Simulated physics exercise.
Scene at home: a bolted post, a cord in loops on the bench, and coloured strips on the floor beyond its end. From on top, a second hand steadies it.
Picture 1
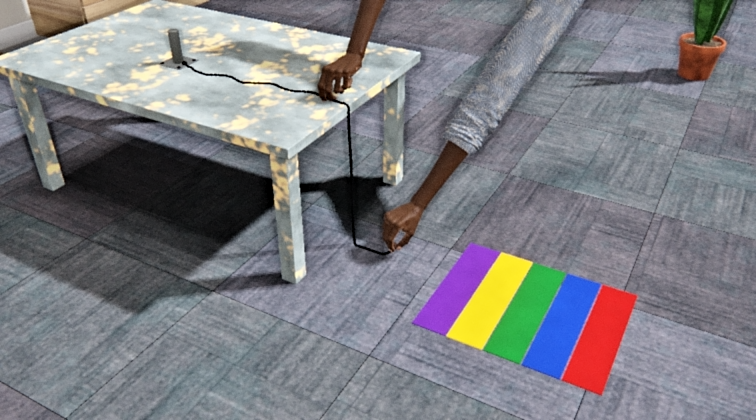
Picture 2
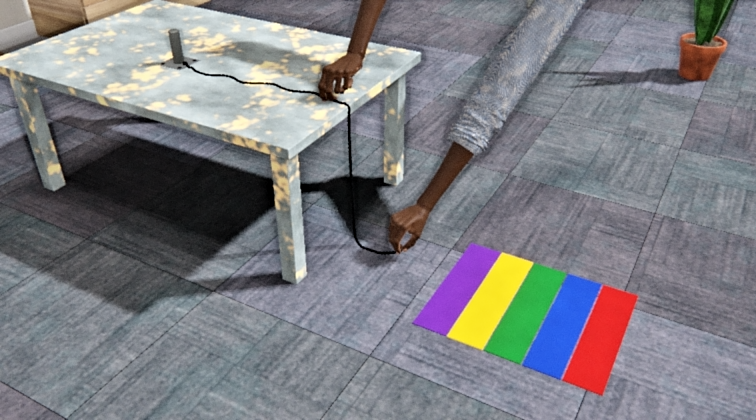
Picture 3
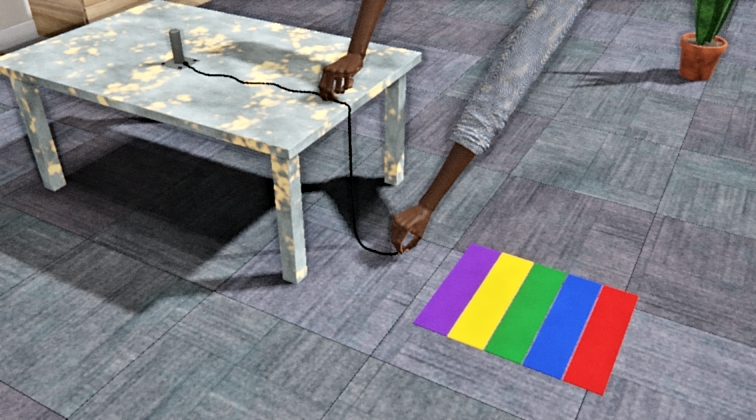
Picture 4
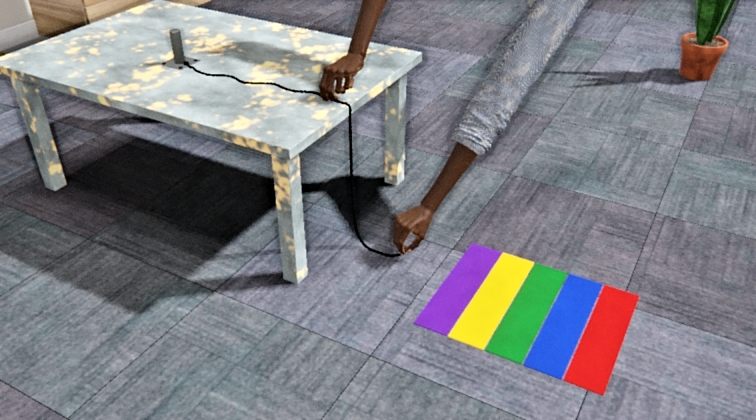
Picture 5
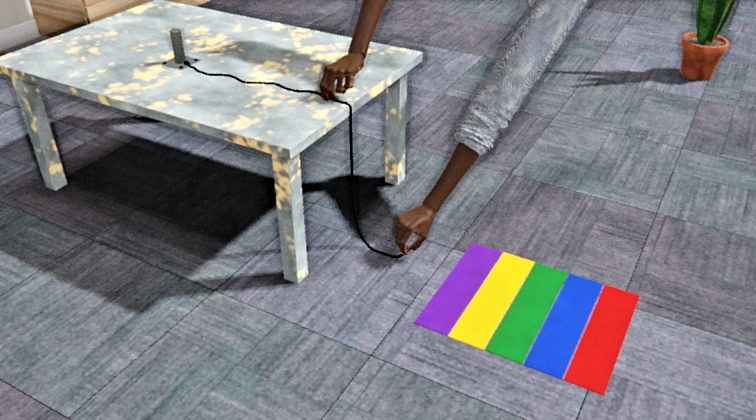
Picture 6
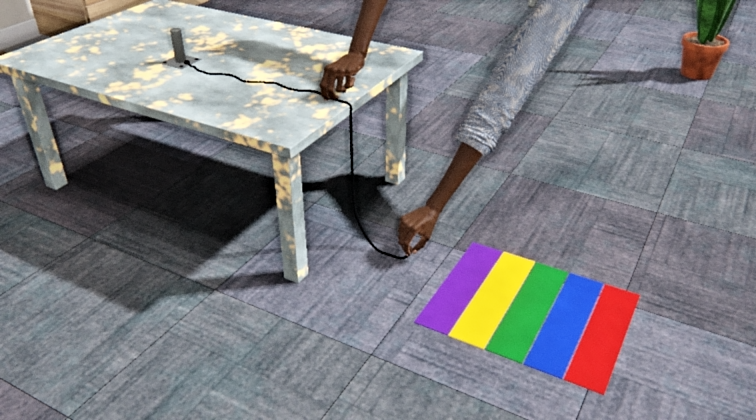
A black cord runs from a small grey post across a pale, yellow-blotched table in a room with grey carpet tiles, seen from above at an angle. One hand rests on it at the table's edge, another holds its end near the floor, left of purple, yellow, green, blue and red strips. The lower hand shifts very slightly right, the hanging cord bowing a little, while the camera stays still.
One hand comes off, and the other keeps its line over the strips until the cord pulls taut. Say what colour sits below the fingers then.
It is yellow.
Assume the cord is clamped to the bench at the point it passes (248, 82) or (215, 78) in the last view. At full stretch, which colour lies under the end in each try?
Result, first place: Yellow; second place: Yellow.
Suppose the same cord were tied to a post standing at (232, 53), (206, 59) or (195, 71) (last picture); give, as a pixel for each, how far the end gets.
Estimated pixels per try: (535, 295); (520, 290); (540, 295).
Early on, end near (452, 266); over purple.
Midway, end near (483, 276); over yellow.
At the end of the slack, end near (502, 283); over yellow. It gets as far as the yellow strip.
